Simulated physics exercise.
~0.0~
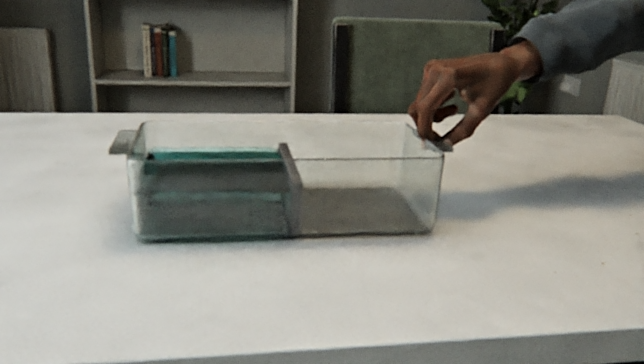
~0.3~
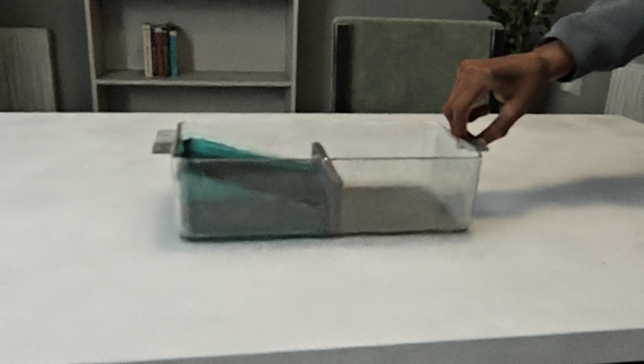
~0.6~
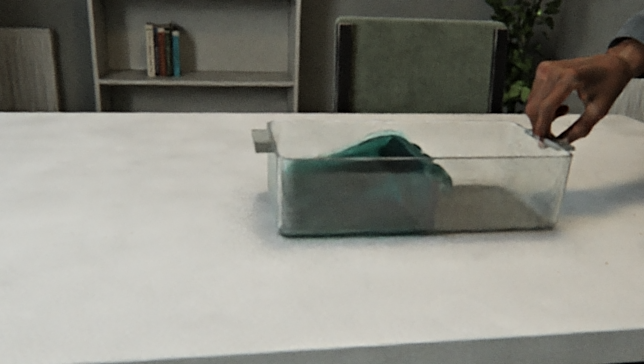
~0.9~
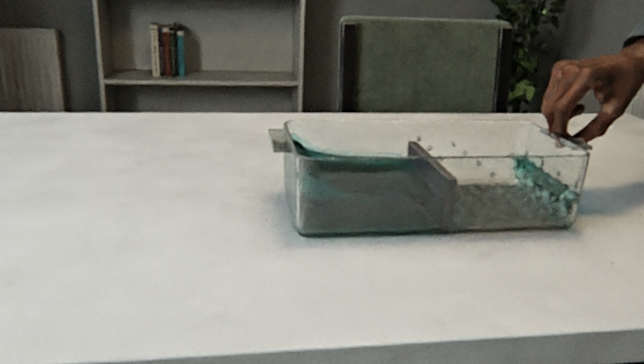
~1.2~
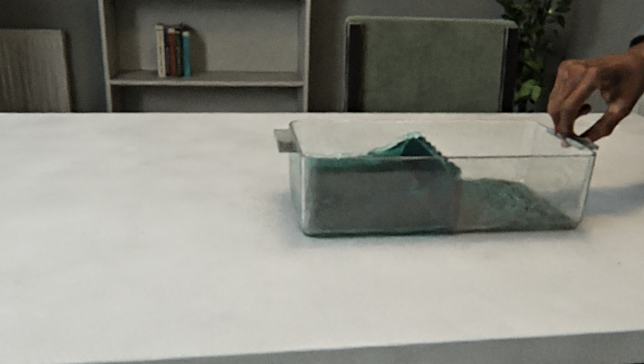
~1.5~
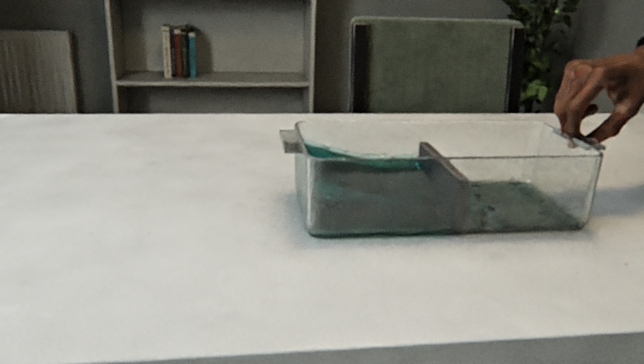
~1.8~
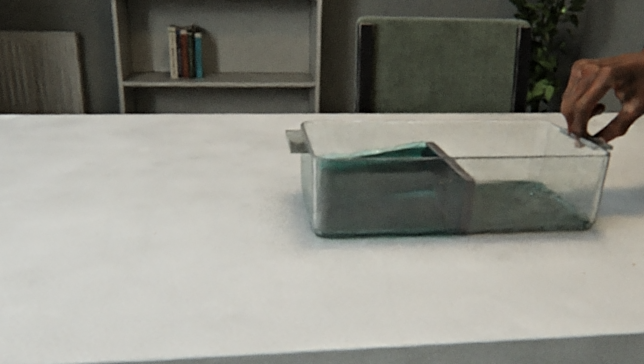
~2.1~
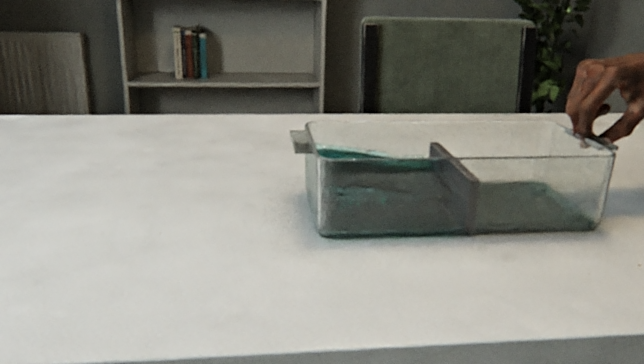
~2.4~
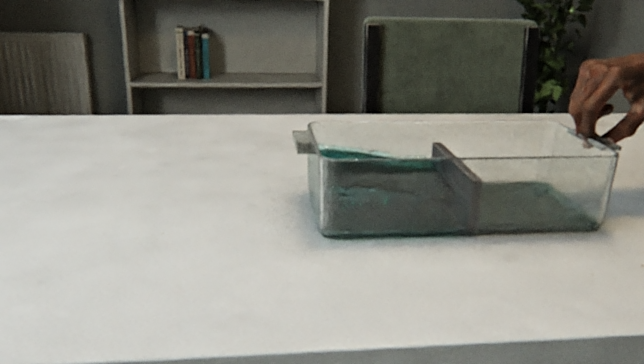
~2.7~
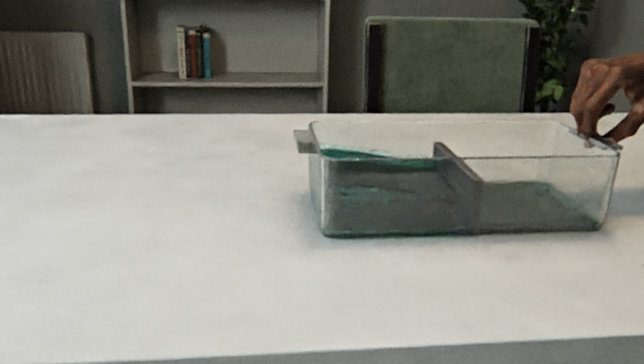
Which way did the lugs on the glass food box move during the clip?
The lugs moved to the right along with the box as the hand pulled it across the table.
